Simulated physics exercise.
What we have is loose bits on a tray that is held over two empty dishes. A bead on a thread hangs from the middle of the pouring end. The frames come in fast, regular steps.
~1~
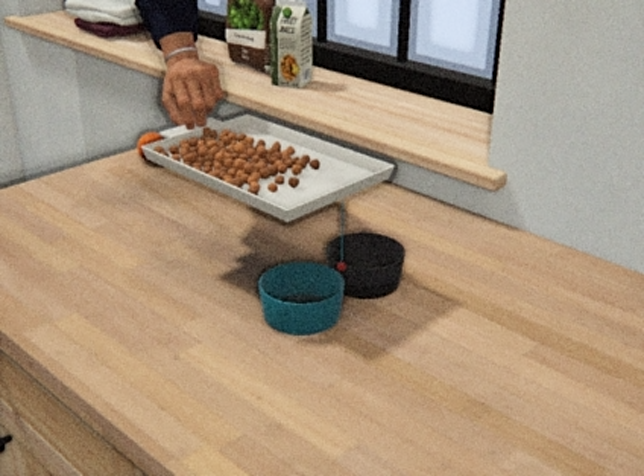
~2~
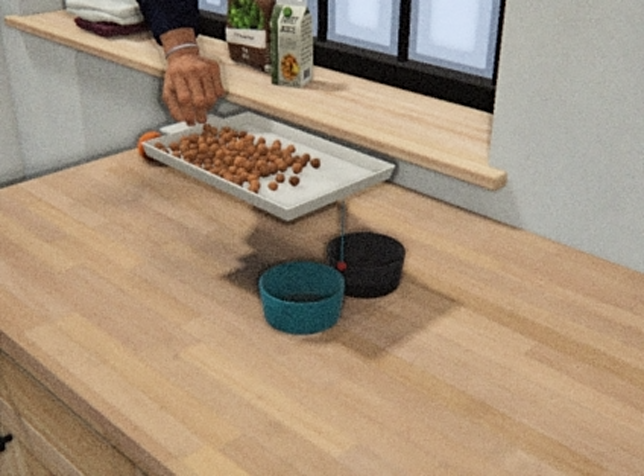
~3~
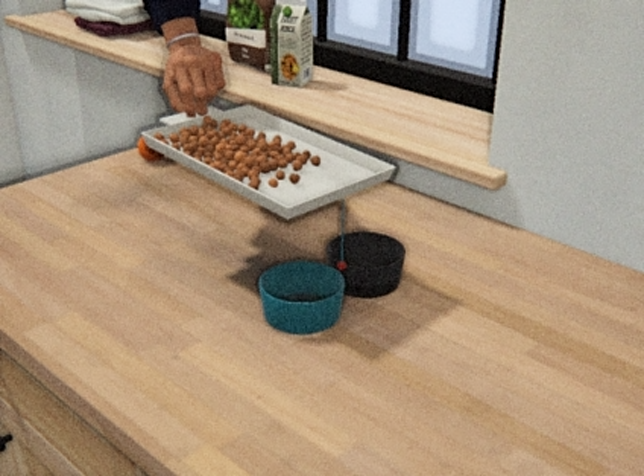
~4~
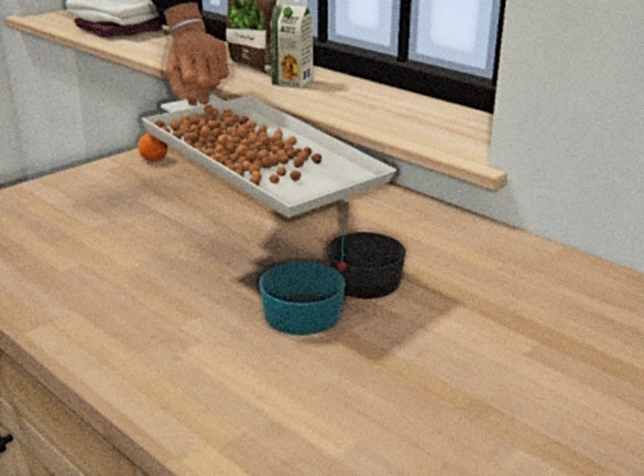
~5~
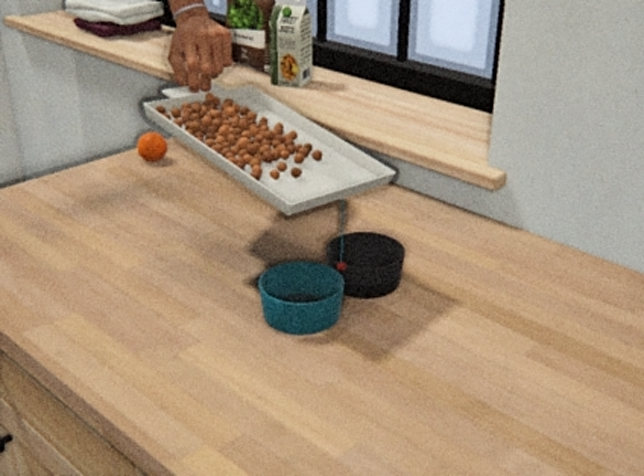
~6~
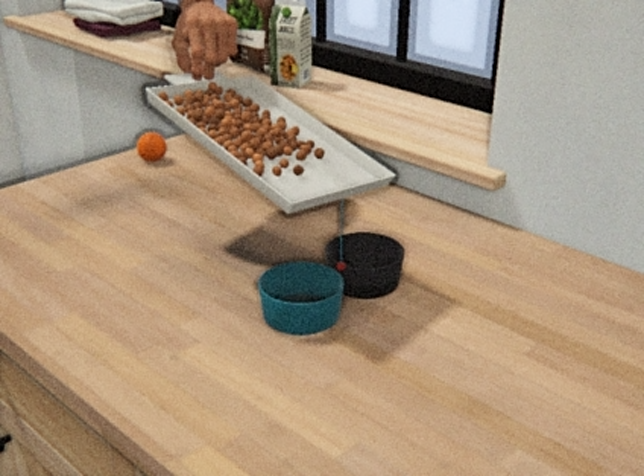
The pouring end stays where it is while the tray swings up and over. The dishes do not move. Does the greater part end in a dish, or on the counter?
They take only the smaller part between them.
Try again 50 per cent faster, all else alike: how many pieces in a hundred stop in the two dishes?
It comes to 30 per cent or so.
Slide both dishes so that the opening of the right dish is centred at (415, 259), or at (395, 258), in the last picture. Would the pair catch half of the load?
The first try: The larger part. The second: More than half.
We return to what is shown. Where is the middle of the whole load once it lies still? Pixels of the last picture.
Roughly at (406, 297).
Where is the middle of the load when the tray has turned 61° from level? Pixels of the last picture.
Roughly at (358, 164).
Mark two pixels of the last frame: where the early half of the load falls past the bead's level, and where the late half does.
First near (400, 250), later near (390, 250).
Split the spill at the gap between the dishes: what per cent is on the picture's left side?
About 0 per cent.
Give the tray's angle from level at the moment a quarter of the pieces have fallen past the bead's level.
Near 75 degrees.
Soon, tray tipped steeply; most on the tray; a stray few in the right dish; a small part outside both; a small part in the air.
A while on, tray tipped right over; about a third on the tray; a small part in the right dish; about a third outside both; about a quarter in the air.
Towards the end, tray tipped past a quarter turn; about a third in the right dish; about two thirds outside both.
Finally, tray tipped past a quarter turn; none in the left dish; about a third in the right dish; about two thirds outside both.
